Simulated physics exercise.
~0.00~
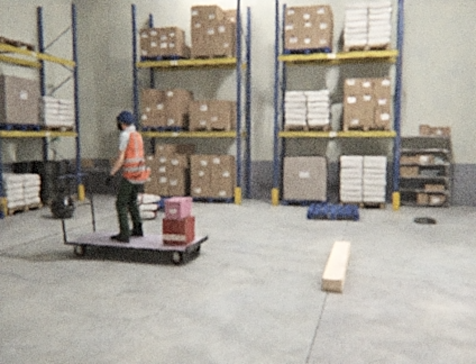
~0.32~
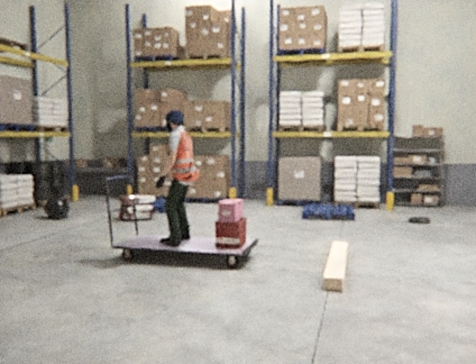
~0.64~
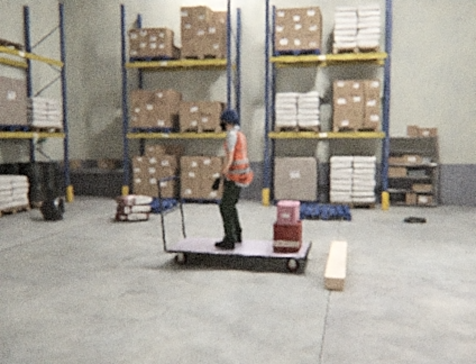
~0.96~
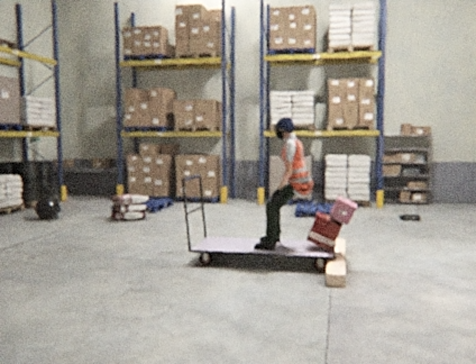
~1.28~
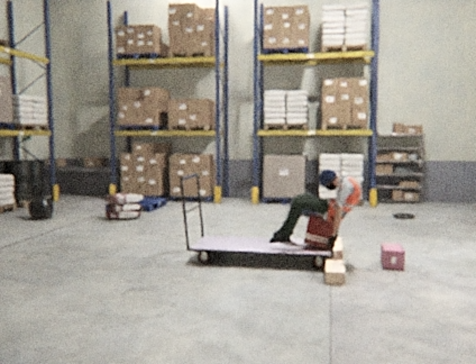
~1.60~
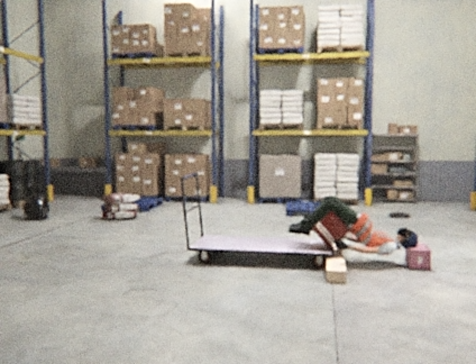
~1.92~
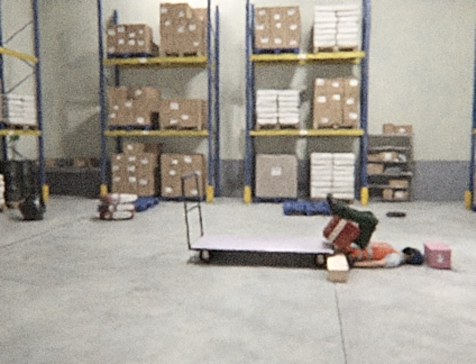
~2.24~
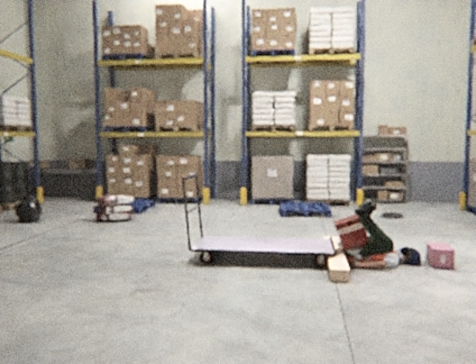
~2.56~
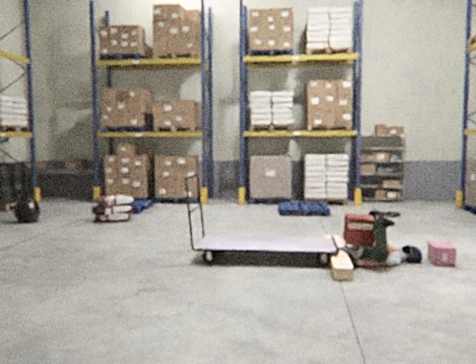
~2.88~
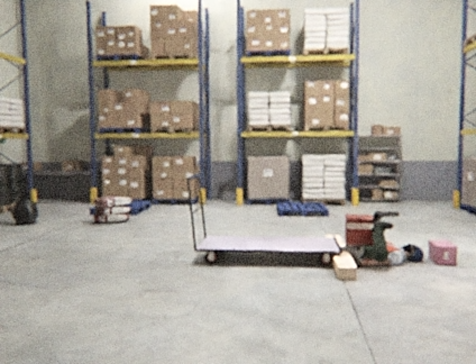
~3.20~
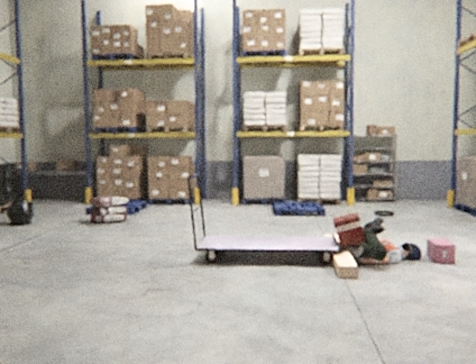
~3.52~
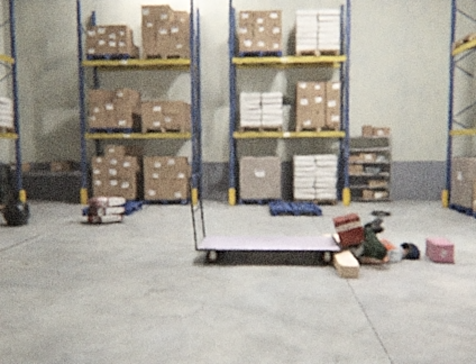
In a warehouse, a rolling trolley hits a low kerb, throwing its rider and boxes off.
